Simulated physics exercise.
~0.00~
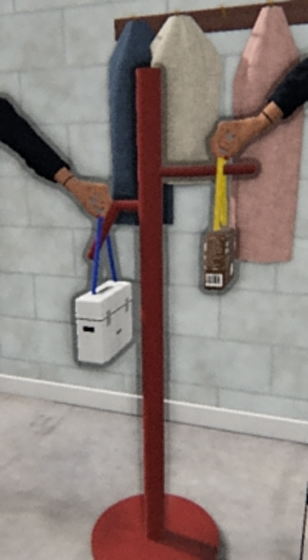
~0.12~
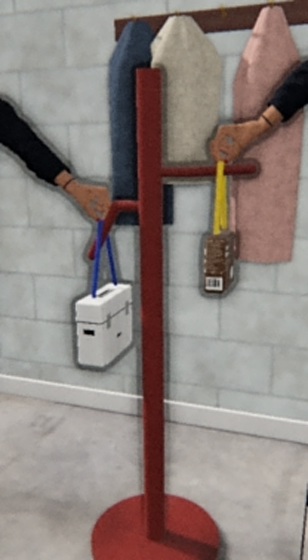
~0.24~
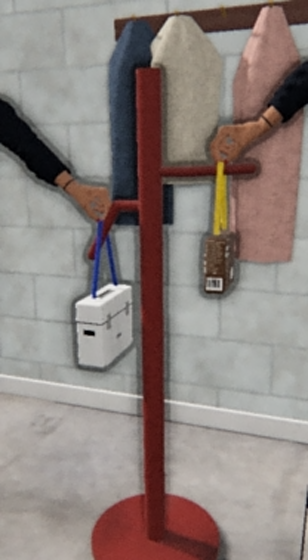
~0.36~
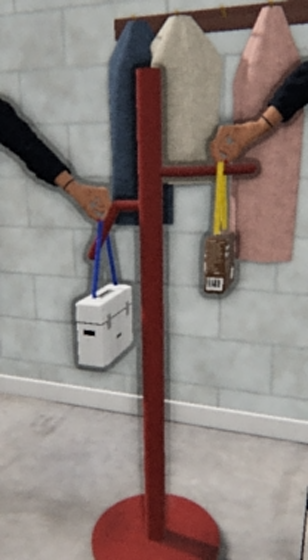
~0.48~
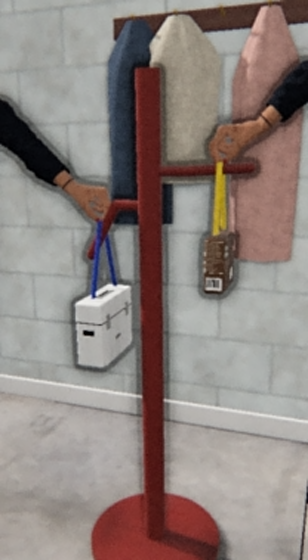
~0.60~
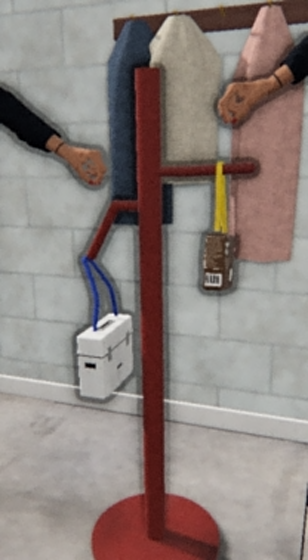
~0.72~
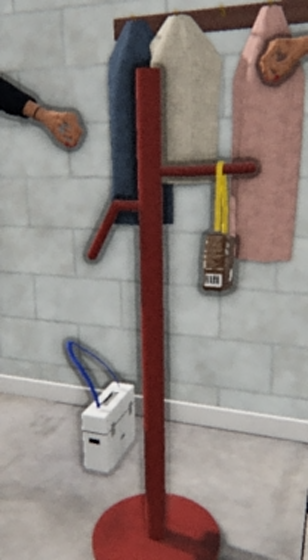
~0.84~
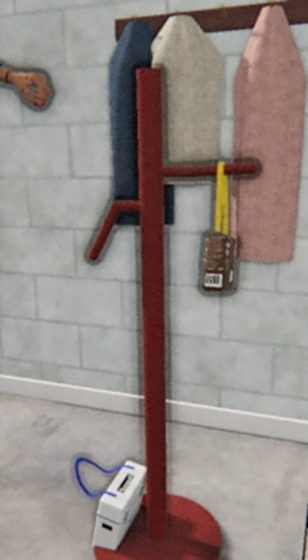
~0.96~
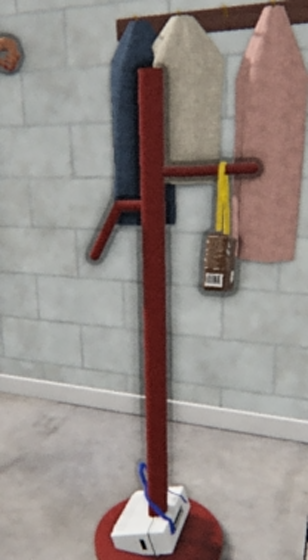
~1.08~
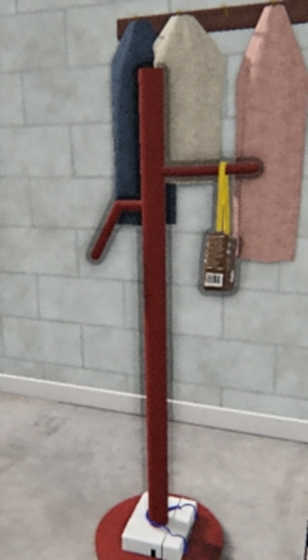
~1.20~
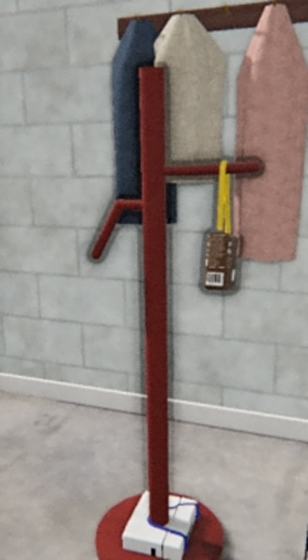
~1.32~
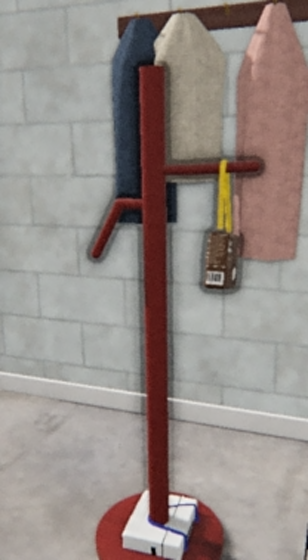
The video shows two hands holding a white case and a brown pouch by their loops at the pegs of a red stand, then letting go and withdrawing. The case slips off the downward-sloping left peg and tips onto its side on the base, while the pouch stays hanging on the right.
